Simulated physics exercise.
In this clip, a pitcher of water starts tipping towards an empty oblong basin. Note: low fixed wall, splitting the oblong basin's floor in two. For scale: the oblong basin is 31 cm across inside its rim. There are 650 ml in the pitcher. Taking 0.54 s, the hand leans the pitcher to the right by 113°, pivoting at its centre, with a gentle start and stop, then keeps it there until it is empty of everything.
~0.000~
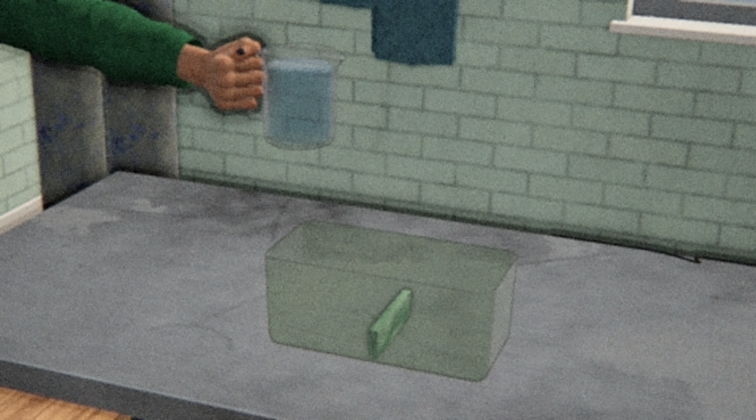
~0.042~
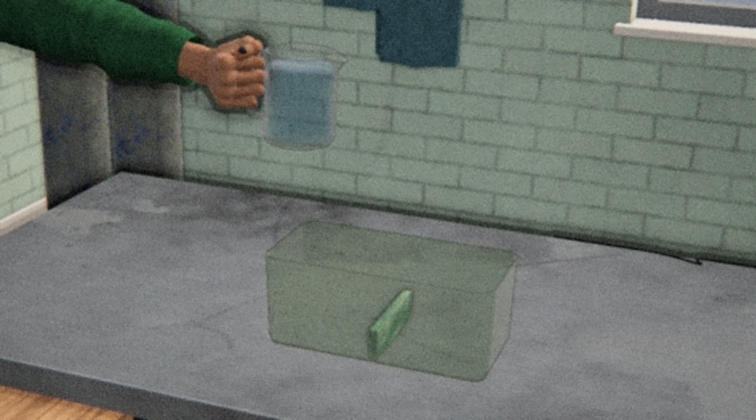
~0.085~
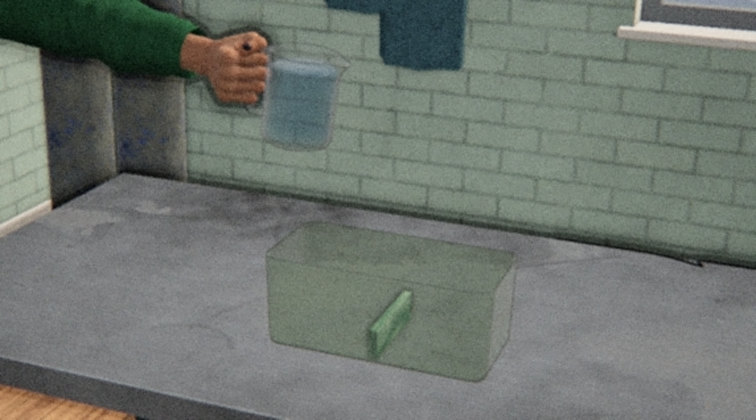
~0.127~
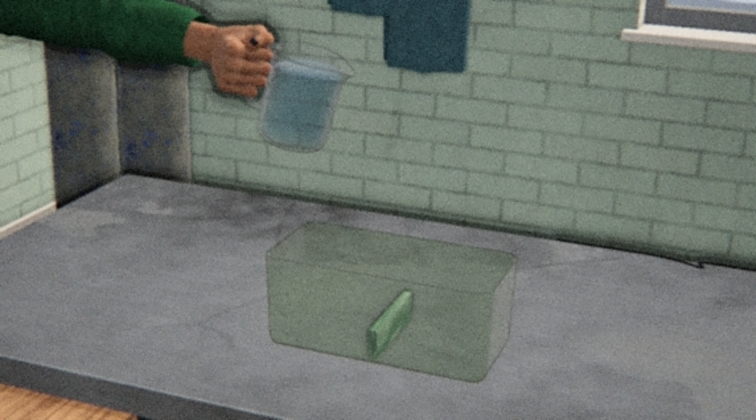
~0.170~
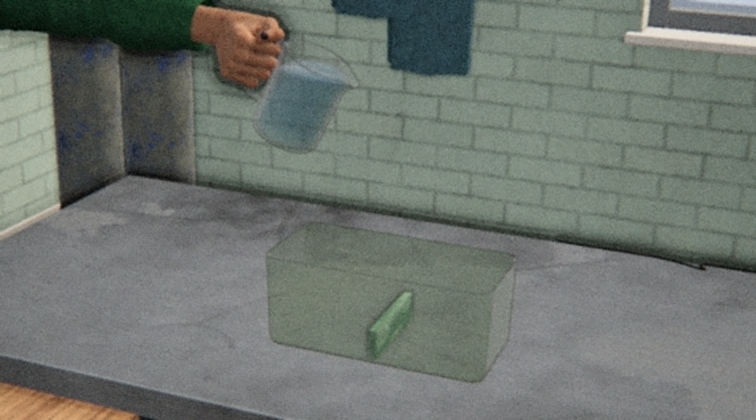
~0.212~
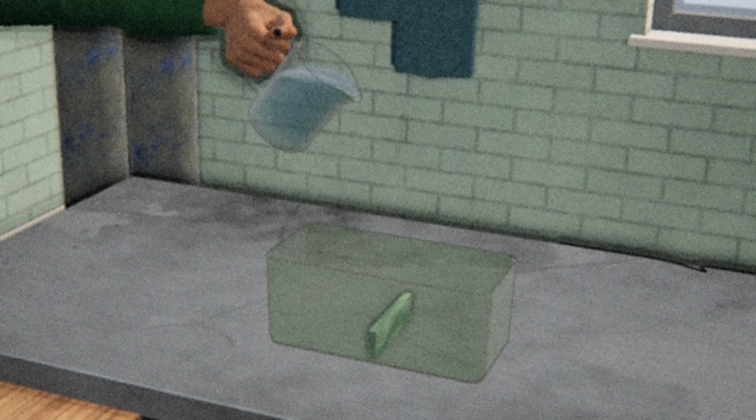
To begin with, a hand in a green sleeve holds a clear pitcher of blue water upright above an empty, see-through oblong basin with a low green divider on its floor. The hand then leans the pitcher steadily to the right, and the water shifts toward its pouring edge.
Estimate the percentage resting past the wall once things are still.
I would say roughly 65 percent.
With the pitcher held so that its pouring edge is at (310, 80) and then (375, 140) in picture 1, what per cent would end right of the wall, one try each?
Try 1: 5 %; try 2: 85 %.
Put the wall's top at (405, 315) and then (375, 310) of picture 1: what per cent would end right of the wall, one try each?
The first gives near 30 per cent and the second near 90 per cent.
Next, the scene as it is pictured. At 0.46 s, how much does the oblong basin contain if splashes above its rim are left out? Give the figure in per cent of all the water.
10 %, more or less.
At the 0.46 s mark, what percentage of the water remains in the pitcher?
Roughly 52 %.
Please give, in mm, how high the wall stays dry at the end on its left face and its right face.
Roughly 32 mm on the left side and roughly 22 mm on the right.
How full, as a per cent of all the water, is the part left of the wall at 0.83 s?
30 %.
After 0.46 s the tilt is 107° and 51 per cent is still to pour, 0 is left of the wall and 10 right of it.
After 0.64 s the tilt is 113° and 10 per cent is still to pour, 22 is left of the wall and 44 right of it.
After 0.83 s the tilt is 113° and 1 per cent is still to pour, 29 is left of the wall and 64 right of it.
After 1.04 s the tilt is 113° and 0 per cent is still to pour, 33 is left of the wall and 65 right of it.
In the end 33 per cent lies left of the wall, 65 right of it and 2 outside.
